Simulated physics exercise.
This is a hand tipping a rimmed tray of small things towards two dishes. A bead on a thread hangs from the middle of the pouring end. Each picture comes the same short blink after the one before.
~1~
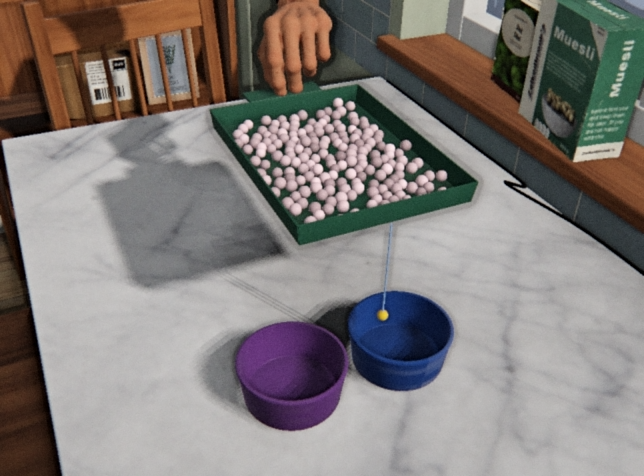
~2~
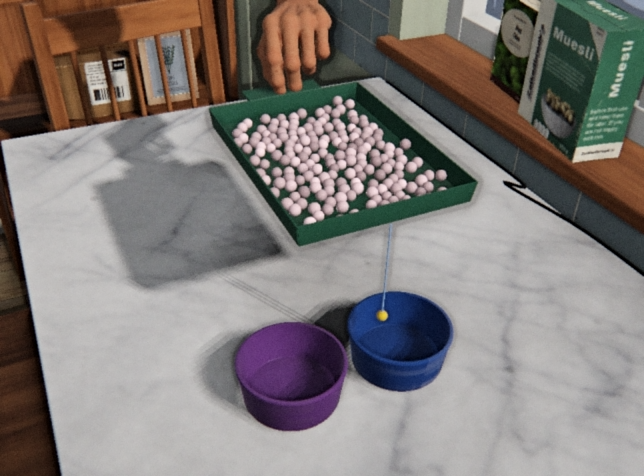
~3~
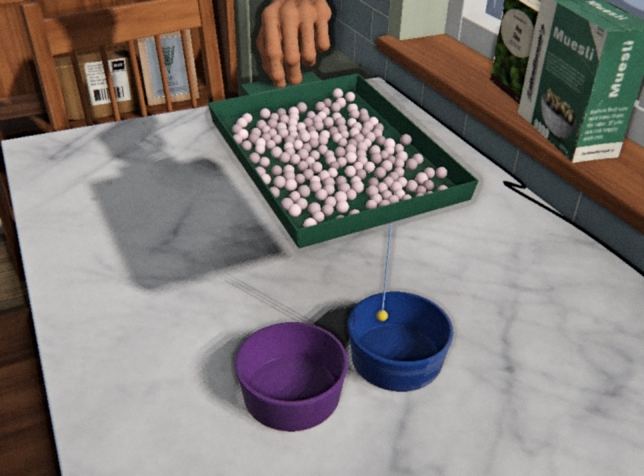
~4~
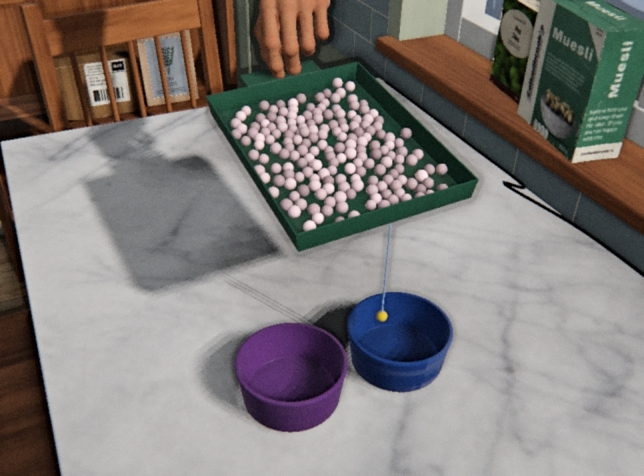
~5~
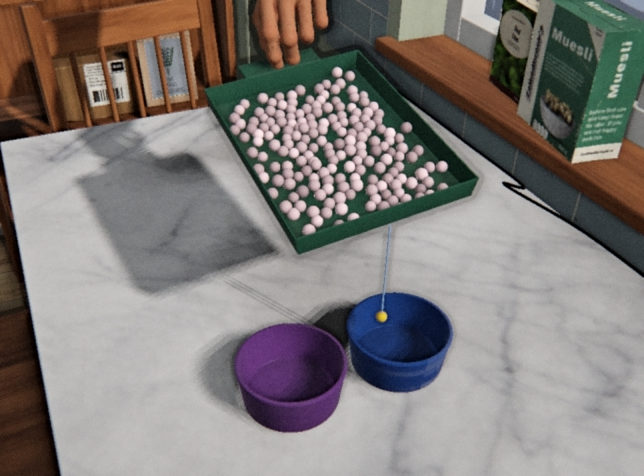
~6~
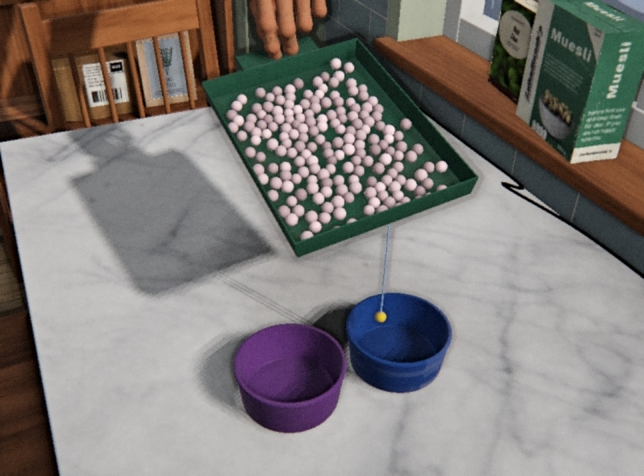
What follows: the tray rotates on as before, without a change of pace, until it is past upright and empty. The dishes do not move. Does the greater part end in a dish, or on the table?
They take the larger part between them.
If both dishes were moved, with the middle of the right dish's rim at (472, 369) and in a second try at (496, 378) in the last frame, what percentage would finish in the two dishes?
Roughly 20 per cent, and 10 per cent.
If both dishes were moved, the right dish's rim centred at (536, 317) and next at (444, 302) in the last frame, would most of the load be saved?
At the first place the smaller part, at the second below a half.
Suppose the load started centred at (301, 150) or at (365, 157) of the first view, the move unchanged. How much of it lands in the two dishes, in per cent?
About 80 and 80 per cent.
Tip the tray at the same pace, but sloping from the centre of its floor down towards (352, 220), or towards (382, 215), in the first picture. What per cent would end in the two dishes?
Near 30 % and 10 %.
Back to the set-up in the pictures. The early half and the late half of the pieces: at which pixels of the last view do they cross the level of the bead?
The first part at (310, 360); the rest at (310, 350).
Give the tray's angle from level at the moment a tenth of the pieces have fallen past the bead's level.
Roughly 95°.
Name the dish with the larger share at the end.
More ends in the left one.
Shortly afterwards, tray tipped steeply; all but a few on the tray; only a few in the left dish.
Next, tray tipped right over; near two thirds on the tray; a little in the left dish; only a few outside both; near a quarter in the air.
Some moments later, tray tipped past a quarter turn; the bulk in the left dish; near a quarter outside both.
In the end, tray tipped past a quarter turn; the bulk in the left dish; none at all in the right dish; near a quarter outside both.
